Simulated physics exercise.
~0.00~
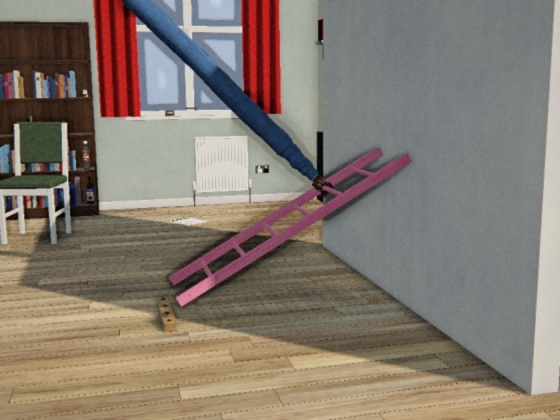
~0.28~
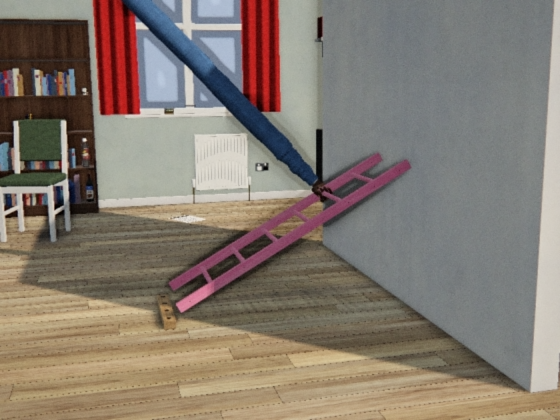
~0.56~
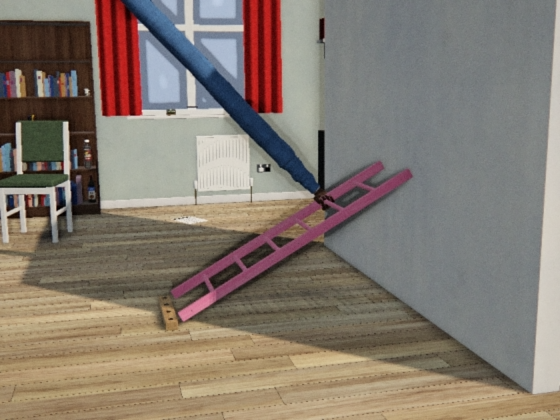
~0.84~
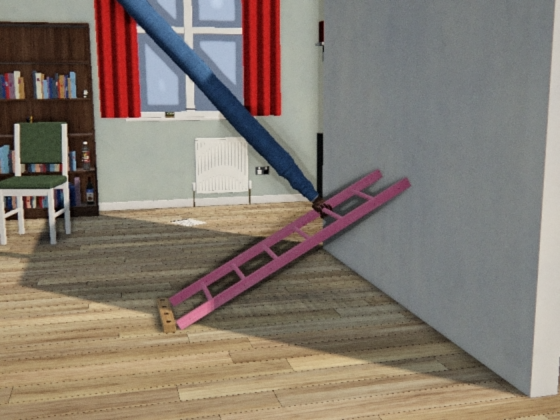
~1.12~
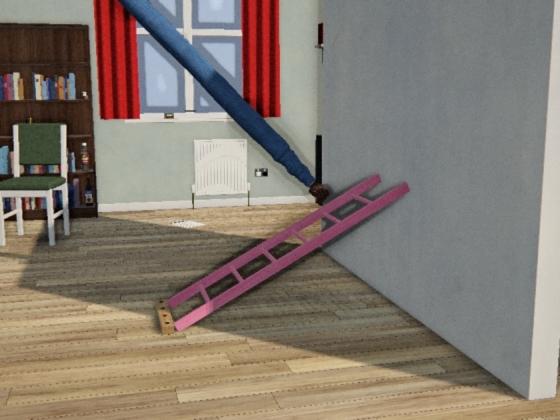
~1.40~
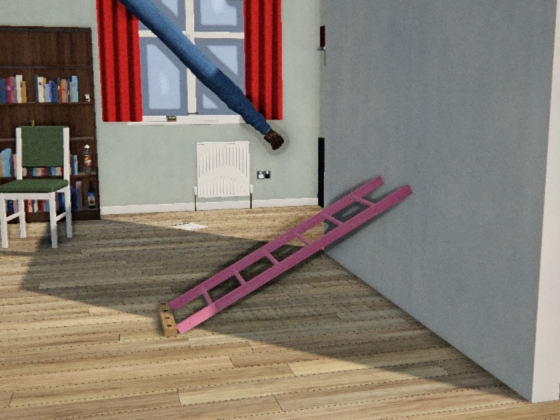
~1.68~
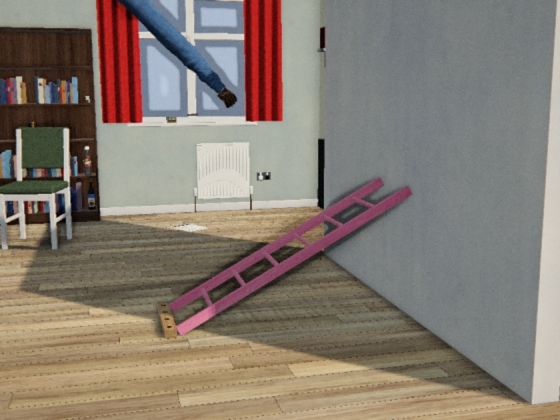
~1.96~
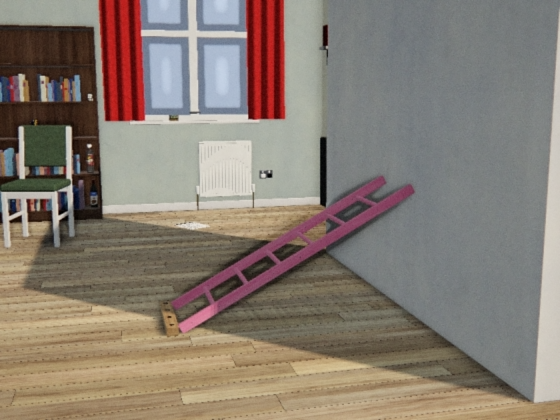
In a room with a wooden floor, seen from a slightly swaying camera, a plain grey wall stands at the right, with a green and white chair, a dark bookcase and a red-curtained window behind. A long blue arm reaches down from the upper left to a pink gate slanted against the wall, its low end by a small wooden batten on the floor. The arm eases the gate down a little until it meets the batten. Then the hand lets go and draws back up out of view. The gate stays leaning, at rest.
